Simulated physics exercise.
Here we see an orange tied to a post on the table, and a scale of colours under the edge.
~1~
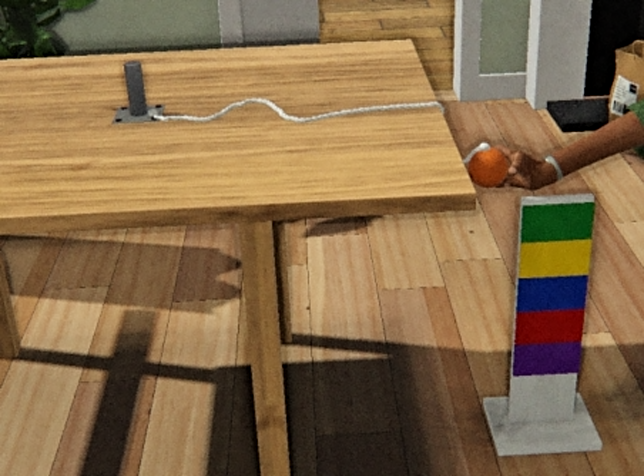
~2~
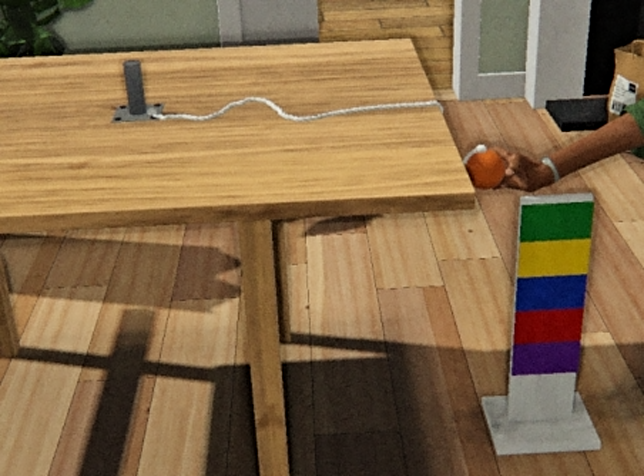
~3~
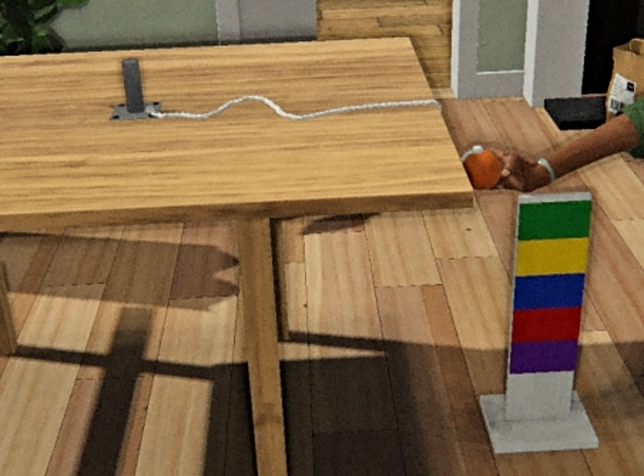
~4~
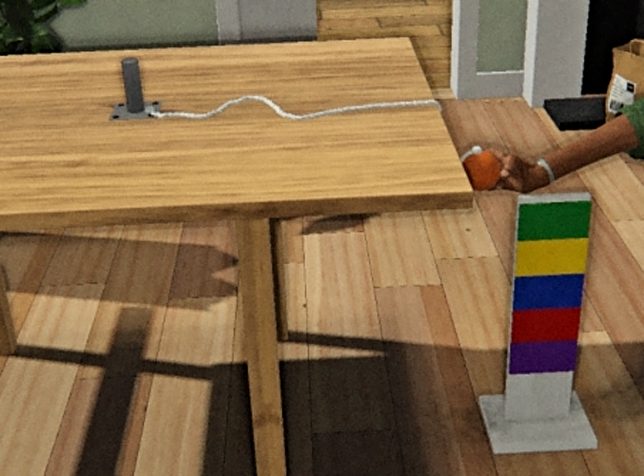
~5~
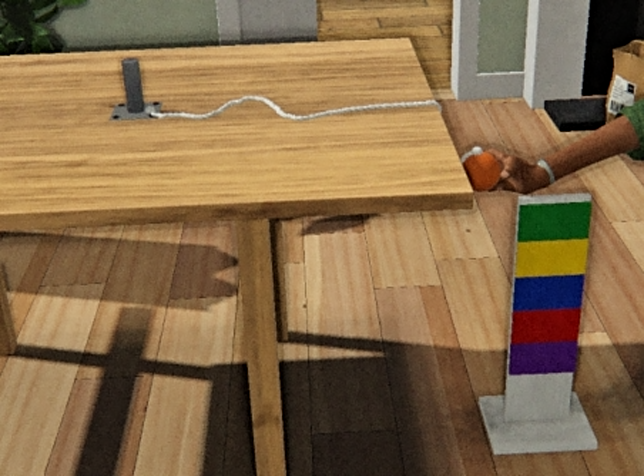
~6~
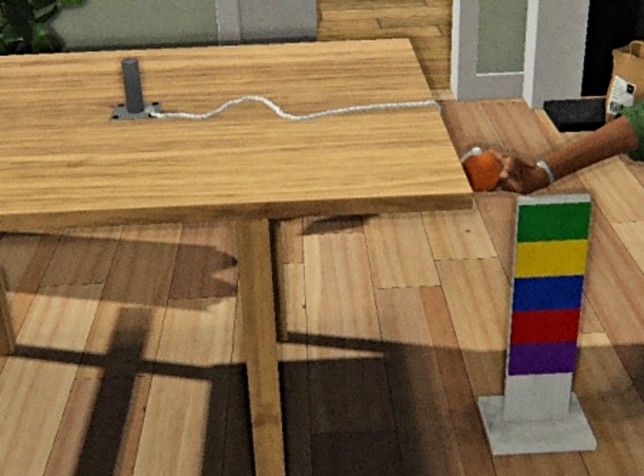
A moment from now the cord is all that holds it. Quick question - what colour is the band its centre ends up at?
It's the blue band.
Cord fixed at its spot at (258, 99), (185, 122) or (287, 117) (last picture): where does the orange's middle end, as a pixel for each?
(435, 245), (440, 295), (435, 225).
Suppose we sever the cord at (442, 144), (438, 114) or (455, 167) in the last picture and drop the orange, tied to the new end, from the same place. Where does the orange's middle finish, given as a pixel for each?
(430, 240), (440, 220), (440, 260).
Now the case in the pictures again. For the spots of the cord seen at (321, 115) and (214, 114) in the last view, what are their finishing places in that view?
First one close to (406, 108), second close to (239, 109).
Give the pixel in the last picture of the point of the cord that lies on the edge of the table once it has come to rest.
Approximately at (352, 110) in the final frame.
Soon after, orange near (473, 291); level with blue.
Then, orange near (408, 282); level with blue.
Further on, orange near (448, 296); level with blue.
At rest, orange near (436, 295); level with blue. At blue.
